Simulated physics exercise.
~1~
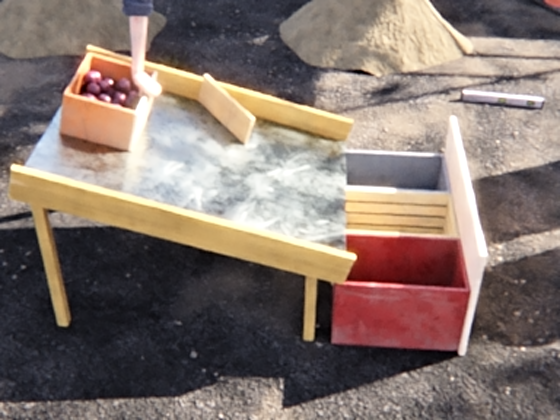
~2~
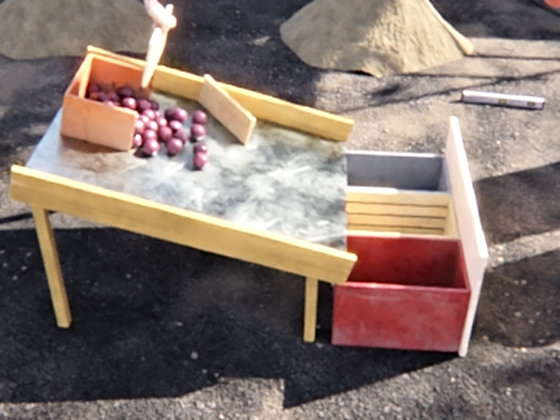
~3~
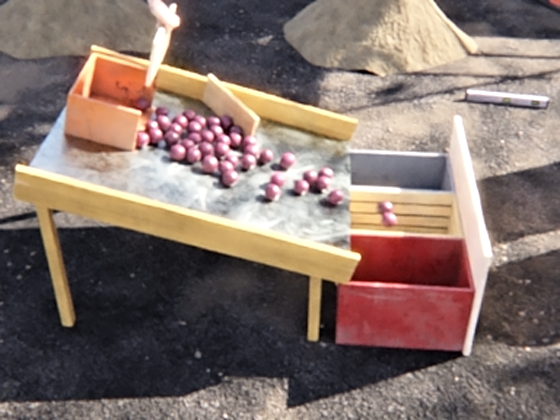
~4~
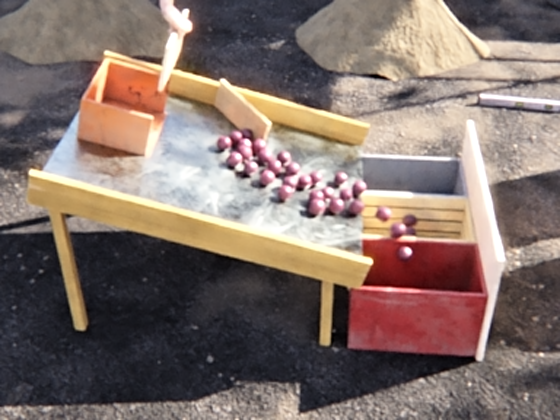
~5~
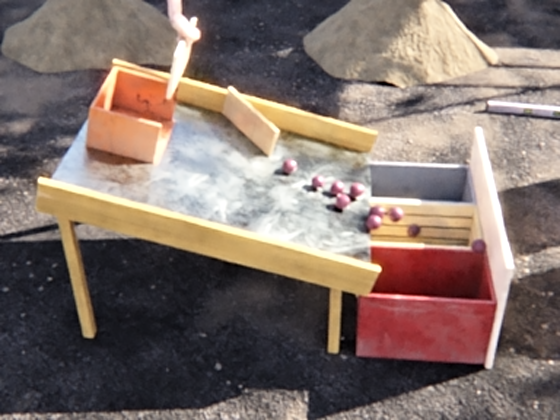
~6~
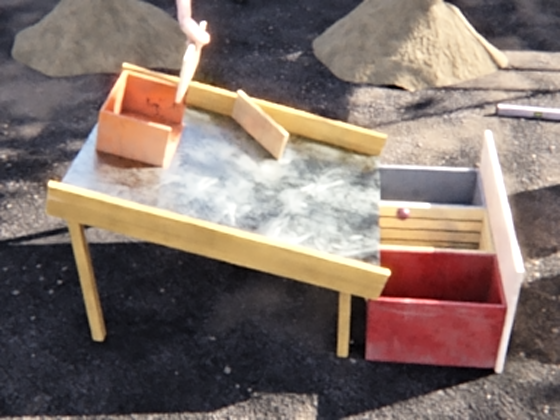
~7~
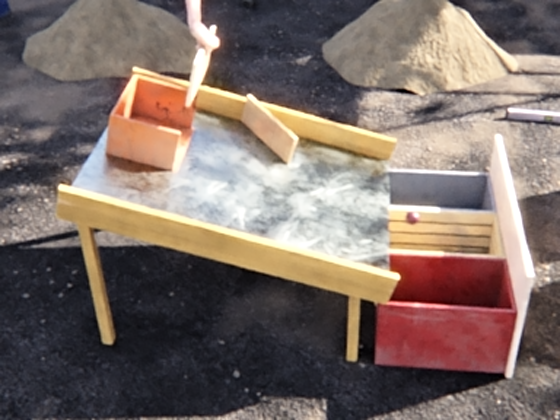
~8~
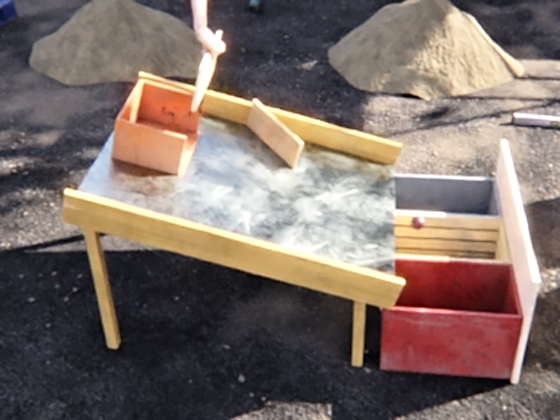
A hand lifted the gate of an orange pen on a sloping table, and the dark red onions spilled out, rolled down past an angled board and dropped off the right end toward the catchers, leaving the pen and slope empty.
